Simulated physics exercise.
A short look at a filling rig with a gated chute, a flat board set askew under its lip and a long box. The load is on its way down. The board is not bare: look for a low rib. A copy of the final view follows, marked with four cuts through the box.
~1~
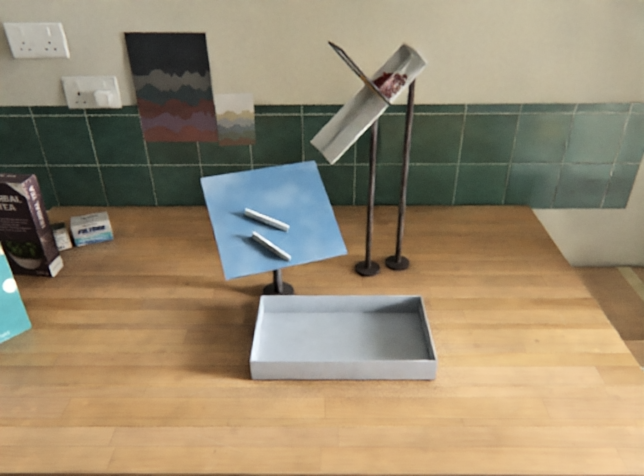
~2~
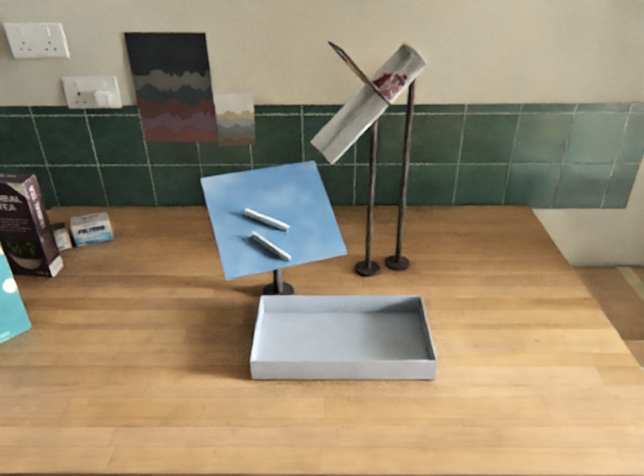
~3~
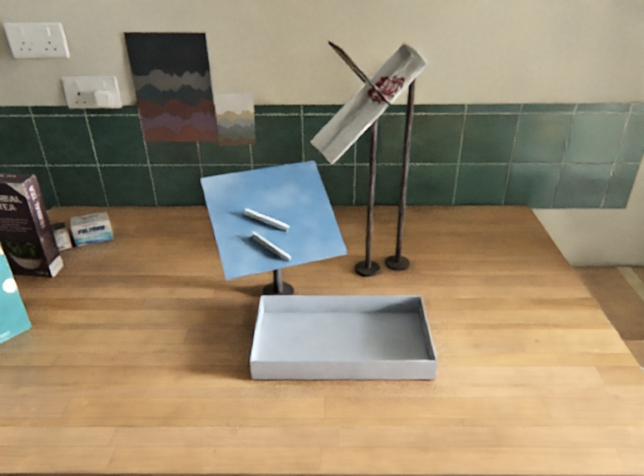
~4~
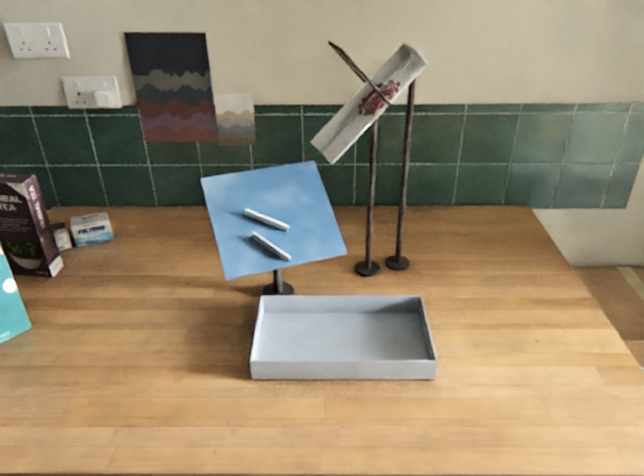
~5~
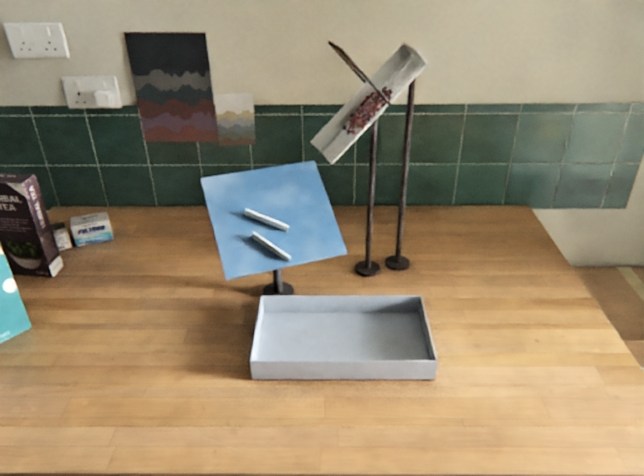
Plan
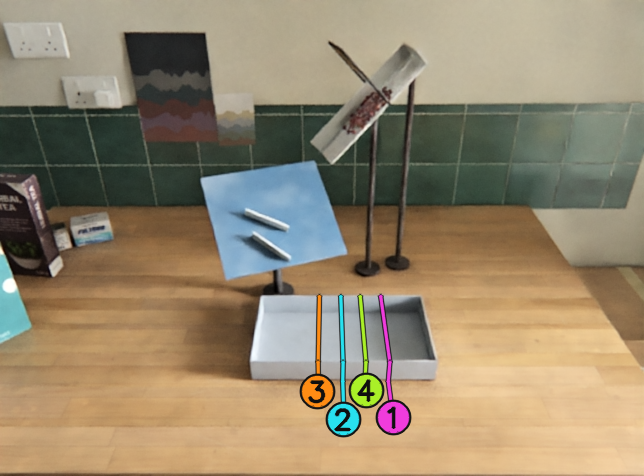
Dark red beans sliding down a tilted chute above a blue board with two pale ribs and an empty grey box.
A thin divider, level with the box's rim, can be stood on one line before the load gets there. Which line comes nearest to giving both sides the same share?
Use line 3.
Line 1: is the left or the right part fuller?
More lands on the left.
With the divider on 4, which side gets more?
Left.
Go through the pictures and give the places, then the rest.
Load behind the gate at (386, 86), kidney beans; lip of the chute at (327, 159), sloping fairly steeply, in the first picture.
Middle of the board at (274, 215), tilted fairly steeply; middle of its low edge at (289, 266); of its high edge at (259, 169), in the second picture.
Front corners of the box at (251, 361) and (437, 361), empty; front of the load at (373, 99), in the third picture.
Middle of the load at (376, 100); its front at (360, 112), about a third of the way to the lip; rib from (253, 232) to (290, 257); rib from (246, 209) to (289, 227), in the fourth picture.
Middle of the load at (369, 105); its front at (348, 132), about two thirds of the way to the lip, in the fifth picture.
On the marked copy, line 1 crosses the front rim at (389, 361); line 2 crosses the front rim at (343, 361); line 3 crosses the front rim at (318, 361); line 4 crosses the front rim at (365, 361).
Choosing 1, of what is caught, all on the left of the divider, none on the right.
Choosing 2, of what is caught, nearly all on the left of the divider, a small part on the right.
Choosing 3, of what is caught, about half on the left of the divider, about half on the right.
Choosing 4, of what is caught, nearly all on the left of the divider, a stray few on the right.
